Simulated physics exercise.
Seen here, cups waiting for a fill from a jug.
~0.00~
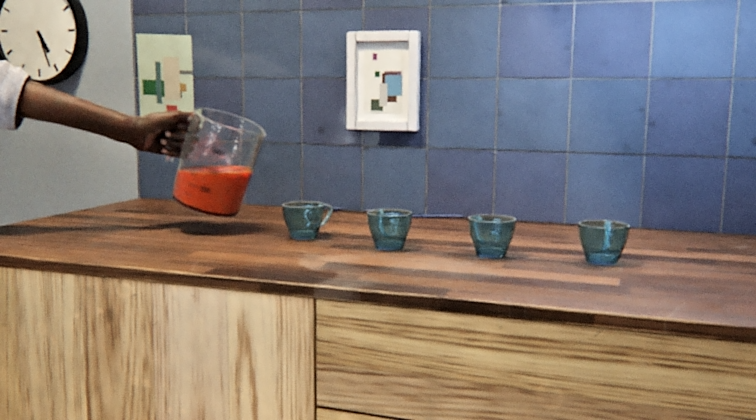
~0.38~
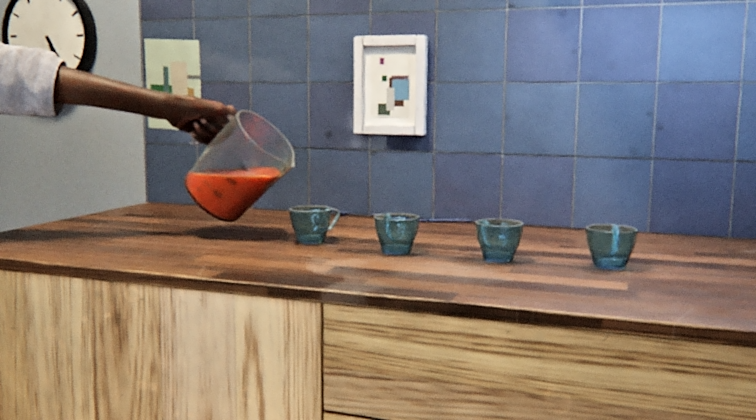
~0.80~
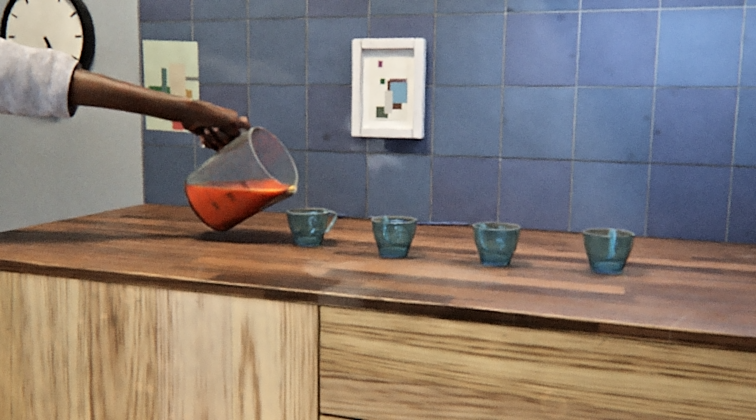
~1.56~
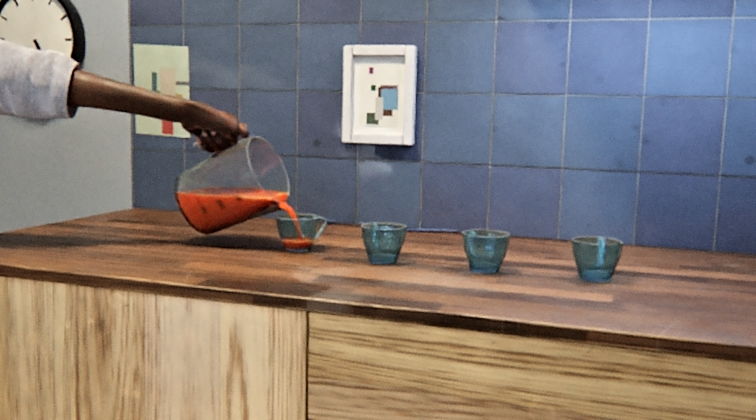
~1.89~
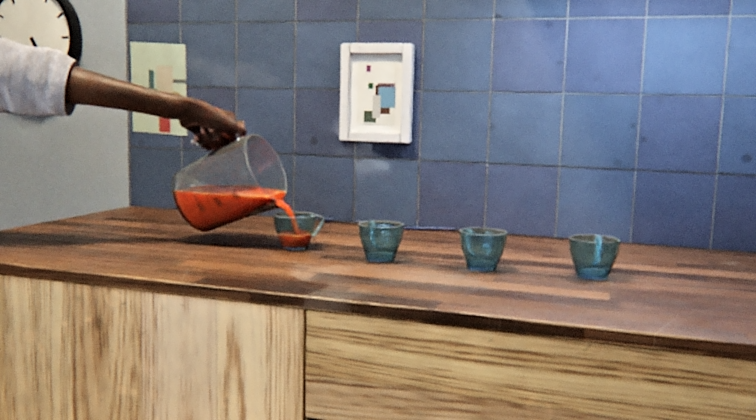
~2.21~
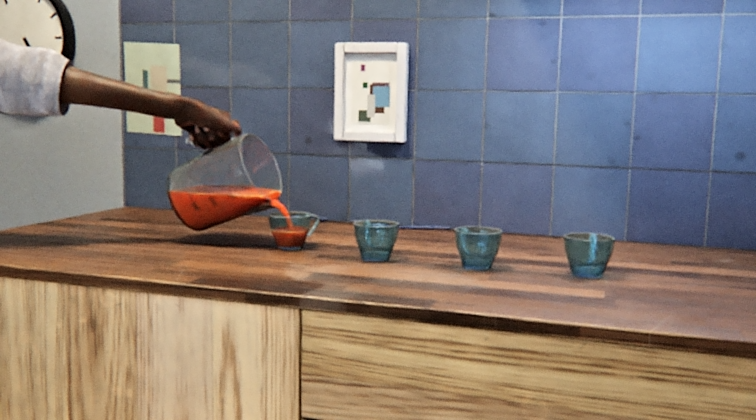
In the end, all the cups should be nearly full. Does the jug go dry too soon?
No, it lasts.
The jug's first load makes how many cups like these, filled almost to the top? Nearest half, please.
Roughly 5.5.
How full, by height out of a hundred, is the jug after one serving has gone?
I'd guess near 30 in a hundred.
After 3.0 s, the first is about three quarters full.
After 7.5 s, the first is done and the jug has about three quarters of its load.
After 21.0 s, all four are full and about a quarter of the tomato juice is over.
